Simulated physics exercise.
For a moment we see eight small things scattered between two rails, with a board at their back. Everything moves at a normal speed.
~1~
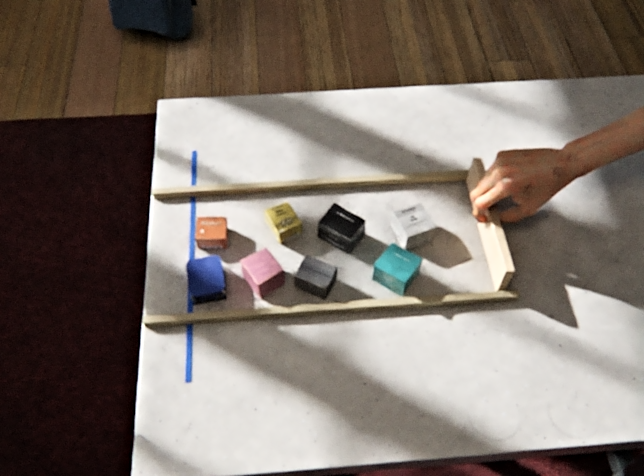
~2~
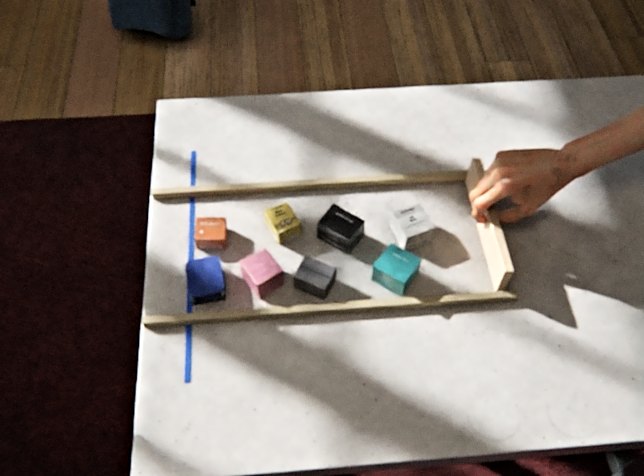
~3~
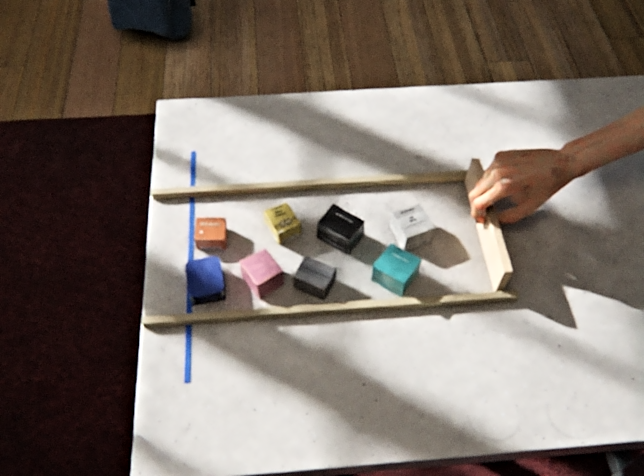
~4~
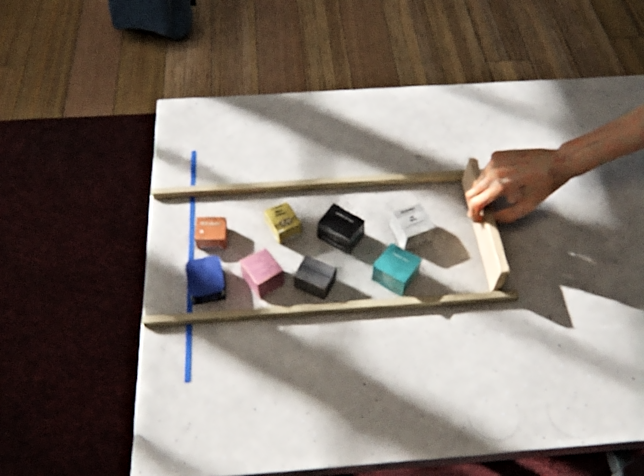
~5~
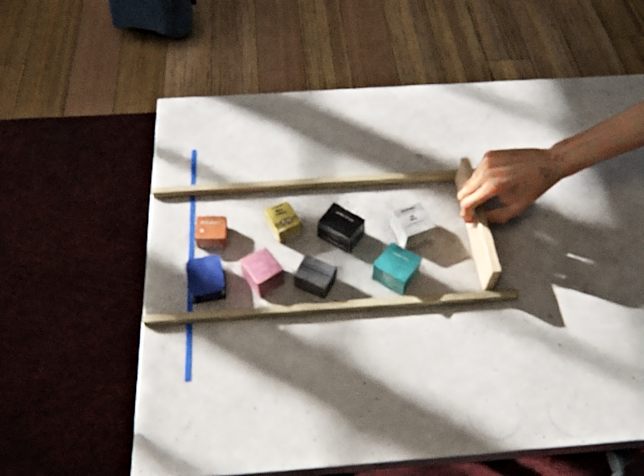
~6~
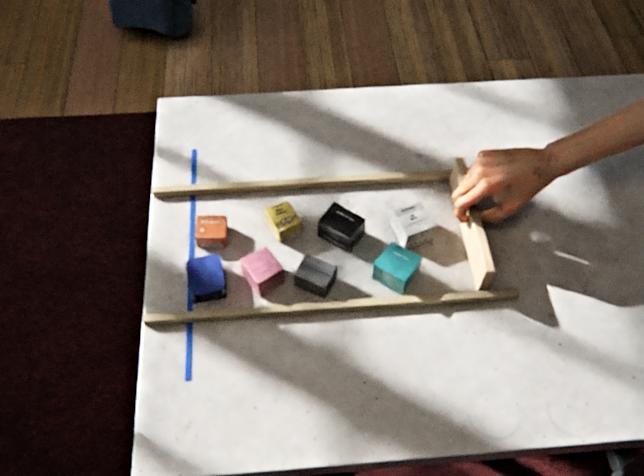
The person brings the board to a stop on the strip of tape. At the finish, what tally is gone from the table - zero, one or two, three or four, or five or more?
The tally gone is five or more.
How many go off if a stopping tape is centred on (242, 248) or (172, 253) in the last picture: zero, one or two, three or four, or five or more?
The falls would be just one or two; at least five.
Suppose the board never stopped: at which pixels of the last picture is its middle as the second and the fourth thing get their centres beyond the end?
(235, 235) and (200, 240).
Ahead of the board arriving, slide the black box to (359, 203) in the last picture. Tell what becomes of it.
Starting there, it remains in the end.
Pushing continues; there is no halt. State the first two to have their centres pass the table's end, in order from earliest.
It goes the blue case and after it the pink block.
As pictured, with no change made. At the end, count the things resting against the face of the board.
Contact count: 3.
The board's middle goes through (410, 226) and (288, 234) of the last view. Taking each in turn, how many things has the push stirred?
Note: First position 2; second position 8.
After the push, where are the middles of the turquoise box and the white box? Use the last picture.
The turquoise box at (170, 294), the white box at (174, 238).
Soon after, none off yet; blue case at rest near (206, 279); orange box at rest near (212, 232); pink block at rest near (263, 271).
Then, none off yet; blue case moved about its own width near (161, 280); orange box moved about its own width near (194, 229); pink block moved well along near (193, 277).
At rest, the number that fall off is five or more; fallen, black box, grey box, pink block, orange box and blue case.
